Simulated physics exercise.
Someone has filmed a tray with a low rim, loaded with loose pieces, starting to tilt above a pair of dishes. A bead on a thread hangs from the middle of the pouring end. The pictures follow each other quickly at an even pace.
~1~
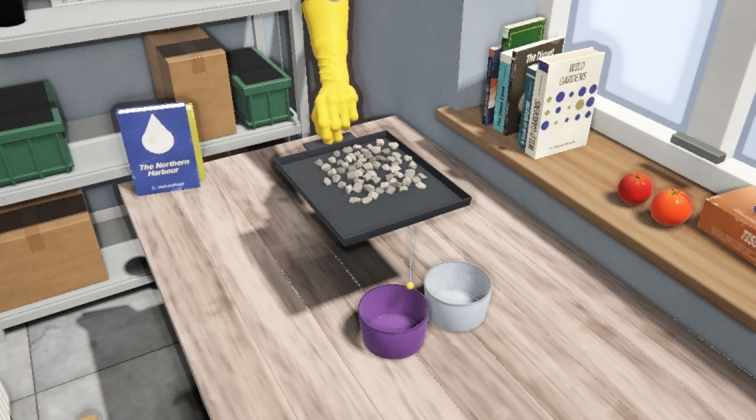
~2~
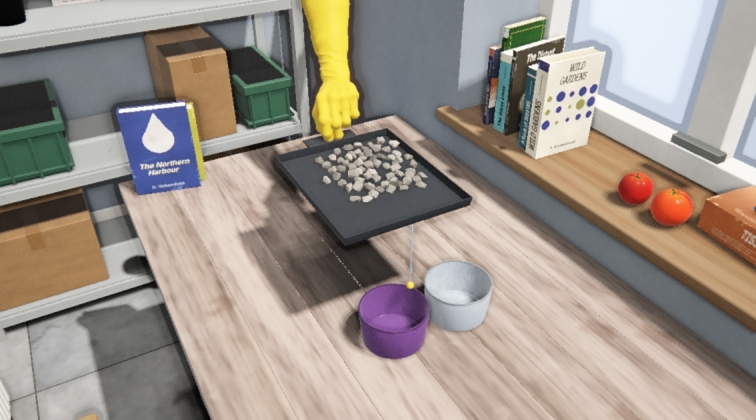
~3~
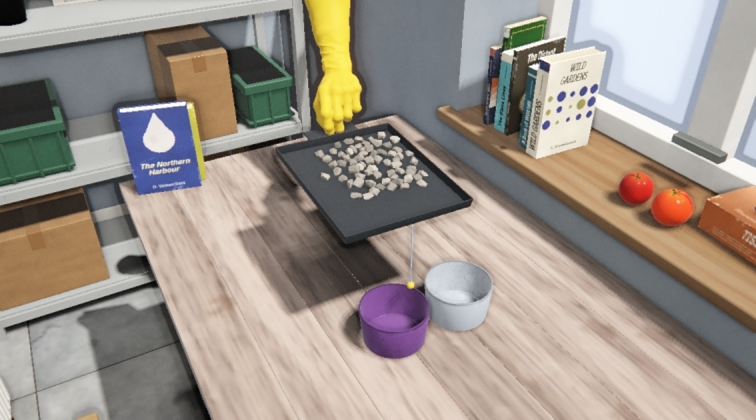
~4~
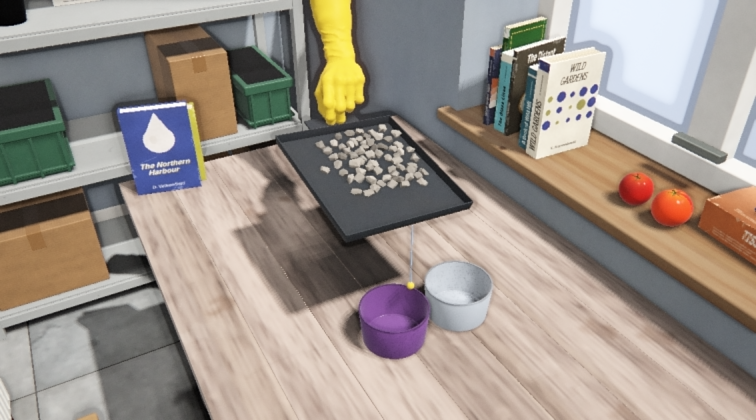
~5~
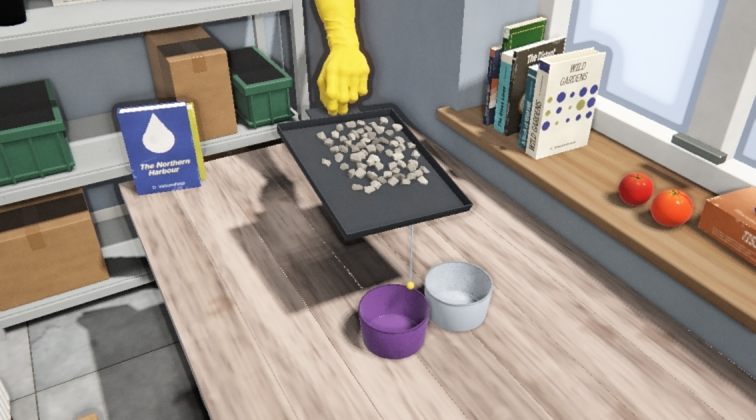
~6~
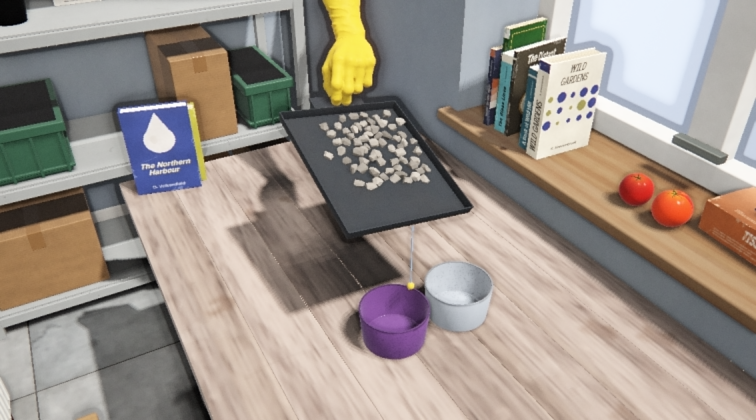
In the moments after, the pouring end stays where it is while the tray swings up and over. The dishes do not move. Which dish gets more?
The right dish gets more.
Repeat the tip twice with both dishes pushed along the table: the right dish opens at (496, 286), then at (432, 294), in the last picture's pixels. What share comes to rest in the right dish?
About 40 and 30 per cent.
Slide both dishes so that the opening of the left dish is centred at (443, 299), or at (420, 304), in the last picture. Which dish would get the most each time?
At the first place the left one, at the second right.
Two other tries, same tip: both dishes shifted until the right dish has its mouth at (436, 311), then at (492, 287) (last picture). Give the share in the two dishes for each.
In turn 10 and 60 in a hundred.
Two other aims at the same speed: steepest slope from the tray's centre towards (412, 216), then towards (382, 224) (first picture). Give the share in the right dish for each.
Roughly 40 per cent, and 0 per cent.
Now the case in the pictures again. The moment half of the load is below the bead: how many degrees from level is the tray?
Roughly 90°.
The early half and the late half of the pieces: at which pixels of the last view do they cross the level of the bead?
Early half (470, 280), late half (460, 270).
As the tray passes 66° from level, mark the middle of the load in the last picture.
Near (452, 204).
Soon, tray tipped steeply; most on the tray; about a quarter in the air.
A while on, tray tipped past a quarter turn; a small part on the tray; about two thirds in the right dish; a small part outside both; a small part in the air.
Towards the end, tray tipped past a quarter turn; most in the right dish; a small part outside both.
Finally, tray tipped past a quarter turn; none in the left dish; most in the right dish; a small part outside both.
